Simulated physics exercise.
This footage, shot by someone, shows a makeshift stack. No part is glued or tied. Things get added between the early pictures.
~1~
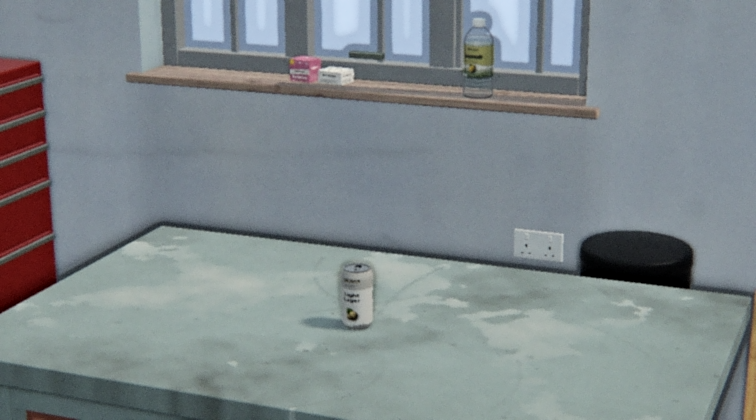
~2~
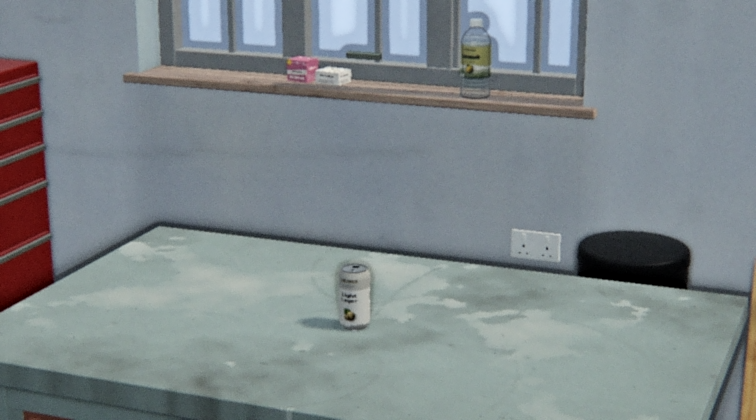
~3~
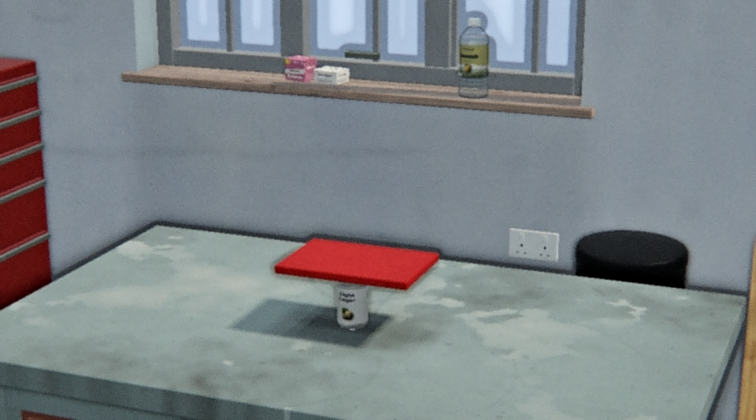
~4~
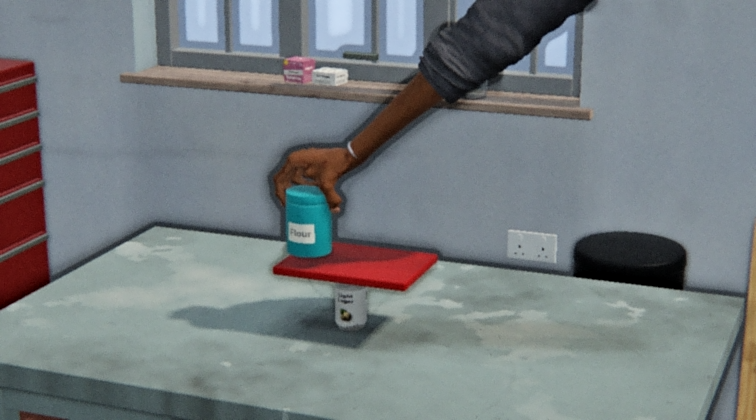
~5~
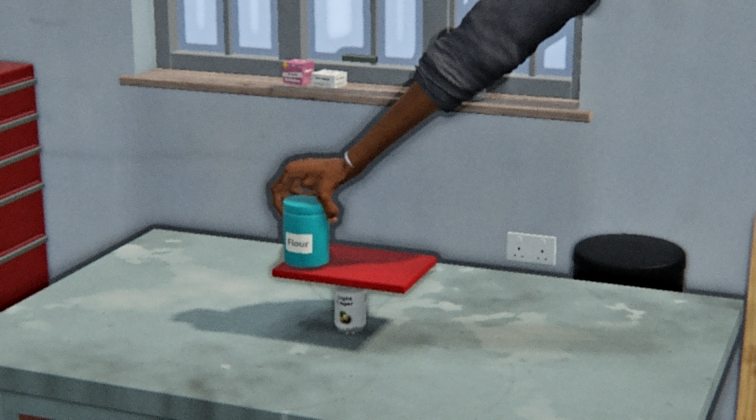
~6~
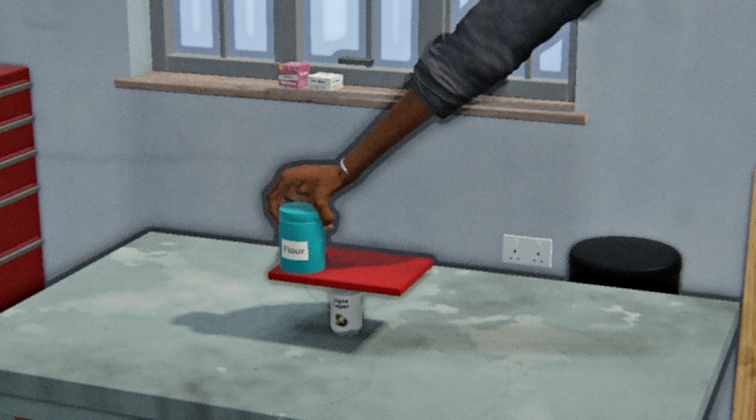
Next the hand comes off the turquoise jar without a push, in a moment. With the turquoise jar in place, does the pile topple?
Yes, it topples.
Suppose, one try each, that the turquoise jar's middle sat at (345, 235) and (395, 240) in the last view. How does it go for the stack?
The first time it stays in place, but the second time it tumbles down.
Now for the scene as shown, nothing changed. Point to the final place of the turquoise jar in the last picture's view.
Somewhere around (236, 321) in the last picture.
Then, 0.30 s past the last view, turquoise jar now fallen; red lid rocked 47° from its first pose.
Then, 0.50 s past the last view, red lid on its side.
Then, 0.90 s past the last view, red lid rocked 51° from its first pose.
Then, 1.20 s past the last view, red lid now fallen.
Finally, fallen, turquoise jar and red lid; white can still in place. Final places as the last picture's camera would see them, turquoise jar near (236, 321). The stack loses its balance.
